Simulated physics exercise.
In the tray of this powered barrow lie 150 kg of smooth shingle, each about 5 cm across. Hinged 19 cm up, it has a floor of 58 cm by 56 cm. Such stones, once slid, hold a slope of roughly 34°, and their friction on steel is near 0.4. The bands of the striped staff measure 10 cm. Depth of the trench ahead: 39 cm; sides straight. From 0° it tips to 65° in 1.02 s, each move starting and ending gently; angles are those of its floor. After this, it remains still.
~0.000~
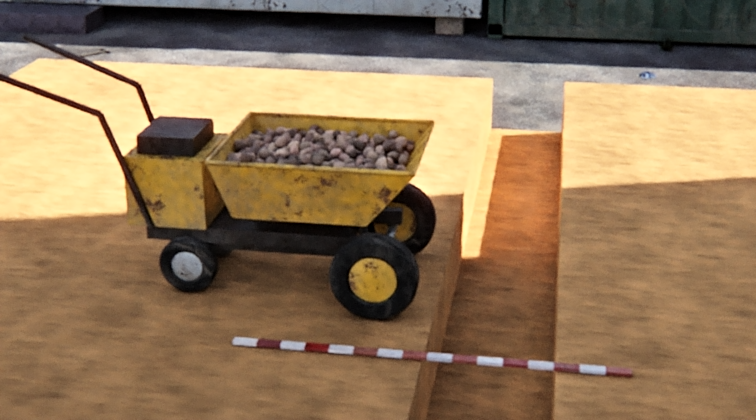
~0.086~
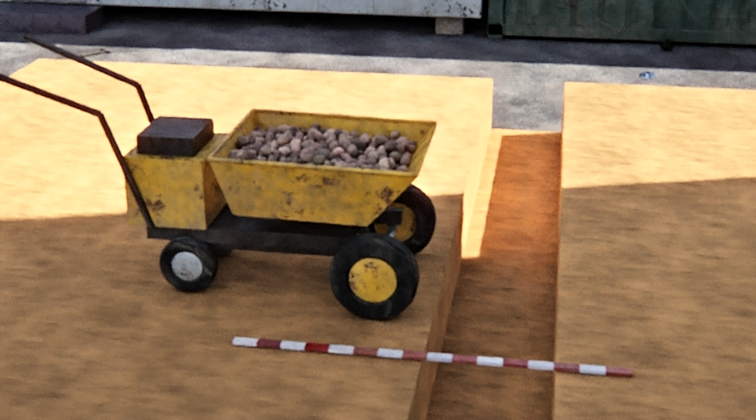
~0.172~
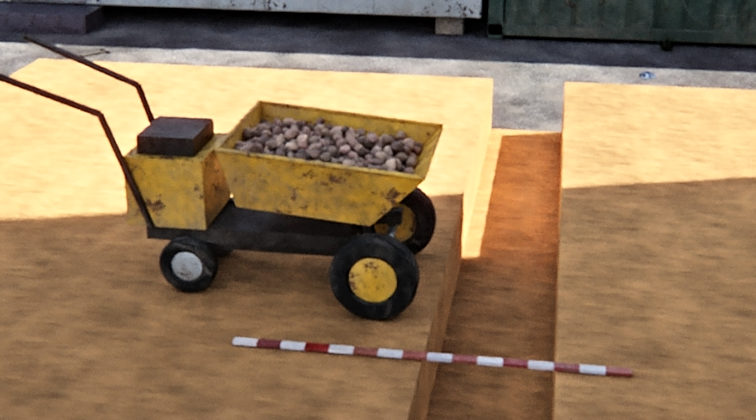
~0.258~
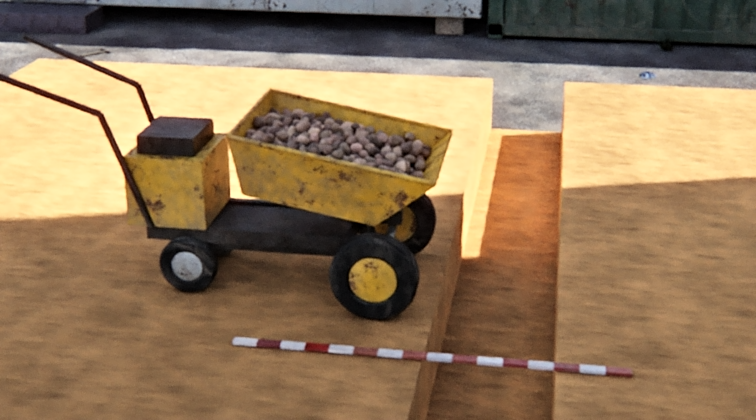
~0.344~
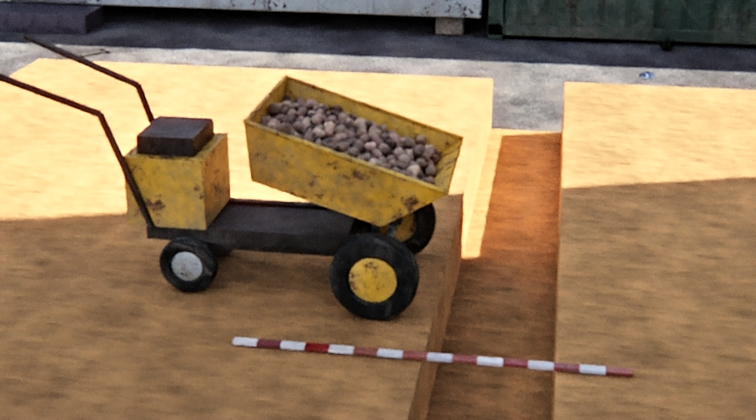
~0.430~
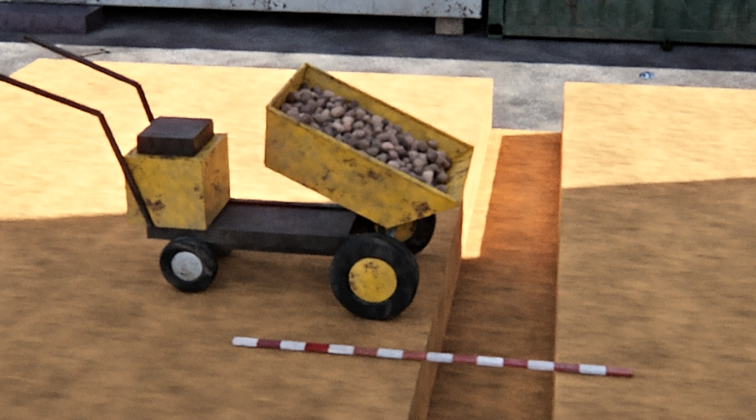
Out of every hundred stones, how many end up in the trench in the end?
Around 66 in every hundred.
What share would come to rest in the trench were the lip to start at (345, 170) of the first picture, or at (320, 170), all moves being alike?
About 100 per cent from the first spot, about 95 from the second.
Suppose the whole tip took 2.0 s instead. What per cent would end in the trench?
Near 80 per cent.
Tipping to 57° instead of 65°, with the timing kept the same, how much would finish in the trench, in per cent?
About 60 per cent would end up in the trench.
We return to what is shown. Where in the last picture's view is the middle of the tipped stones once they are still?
Around (538, 354).
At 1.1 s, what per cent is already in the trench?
I'd put it near 25 per cent.
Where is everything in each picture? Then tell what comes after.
In the first picture, the tray is at 0°, its lip at (415, 174); the top of the load is at (304, 139).
In the second picture, the tray is at 1°, its lip at (417, 176); the top of the load is at (291, 138); the stones move at 0.2 m/s on average.
In the third picture, the tray is at 5°, its lip at (425, 179); the top of the load is at (288, 132); the stones move at 0.5 m/s on average.
In the fourth picture, the tray is at 10°, its lip at (435, 185); the top of the load is at (286, 123); the stones move at 0.6 m/s on average.
The fifth picture shows lip at (447, 193), floor tilted 17°, highest stones at (293, 111); the stones move at 0.7 m/s on average.
The sixth picture shows lip at (460, 204), floor tilted 25°, highest stones at (305, 96); the stones move at 0.8 m/s on average.
After 0.8 s the floor is at 55°; 100 % in the tray; the foremost stones are at (496, 228).
After 1.1 s the floor is at 65°; 64 % in the tray, 26 % in the trench, 10 % past the trench; the foremost stones are at (599, 303).
After 1.5 s the floor is at 65°; 26 % in the tray, 40 % in the trench, 34 % past the trench; the foremost stones are at (726, 308).
After 3.4 s the floor is at 65°; 0 % in the tray, 66 % in the trench, 34 % past the trench; the foremost stones are past the picture's edge.
